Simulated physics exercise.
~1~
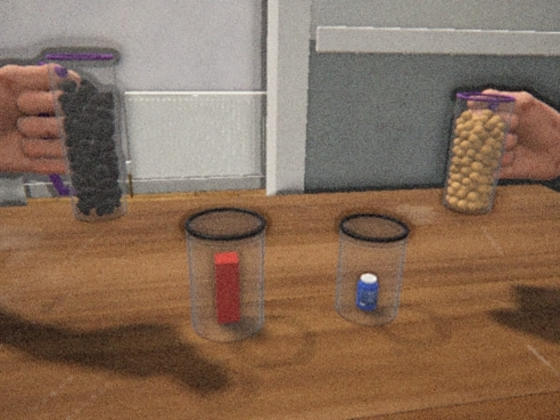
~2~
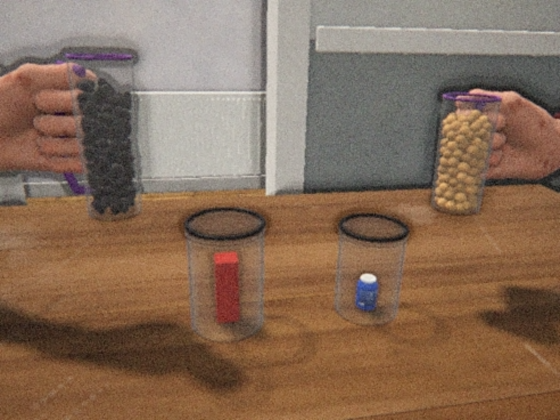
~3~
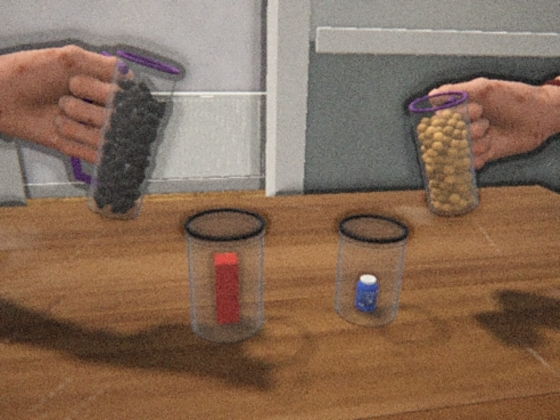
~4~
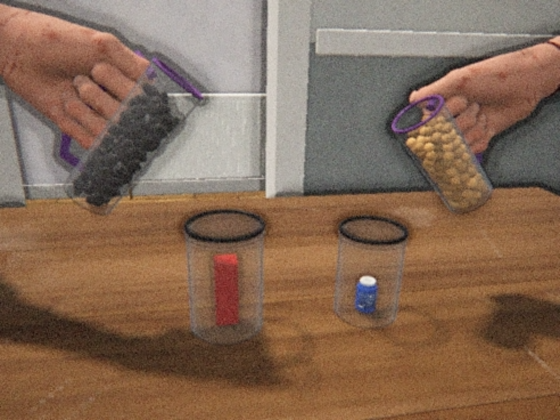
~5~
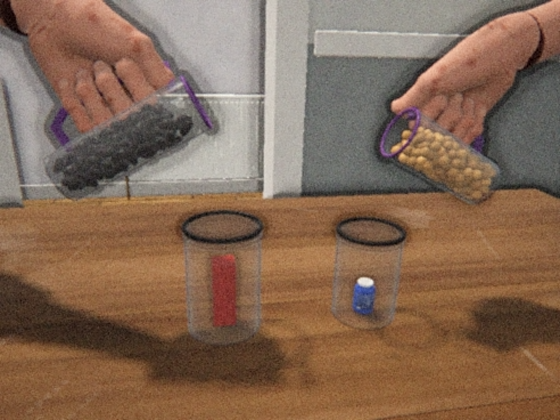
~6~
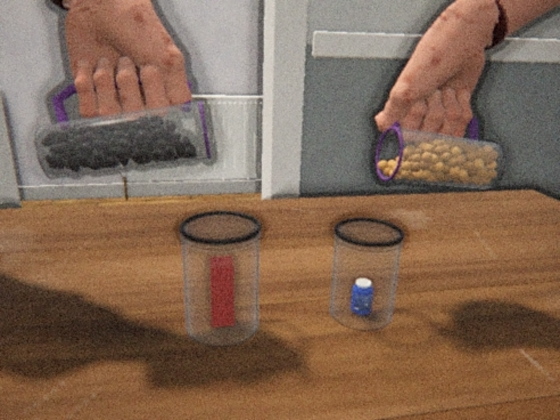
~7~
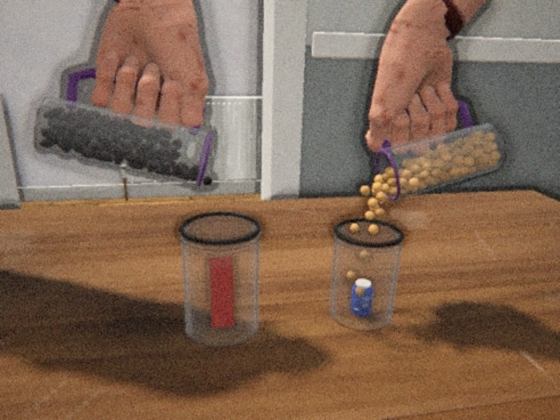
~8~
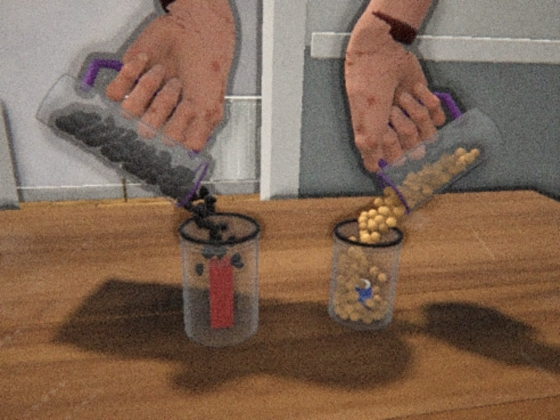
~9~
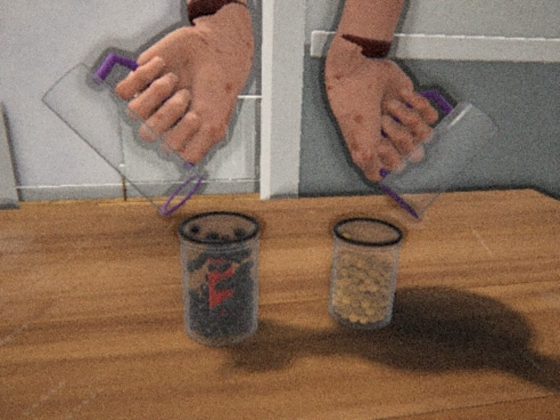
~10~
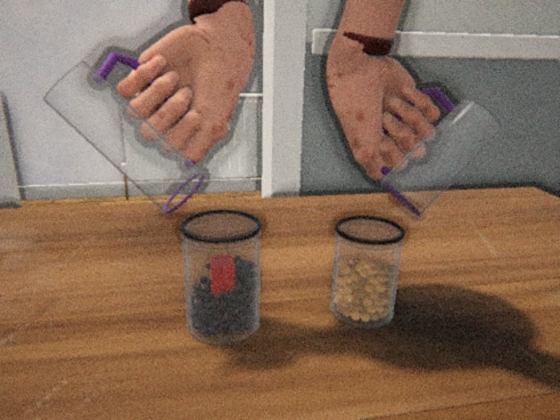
The video shows two hands tipping cups of black and tan balls into clear containers holding a red block and a small blue bottle. The tan balls pour first, and both cups empty, leaving the red block's top showing on the left and the bottle covered on the right.
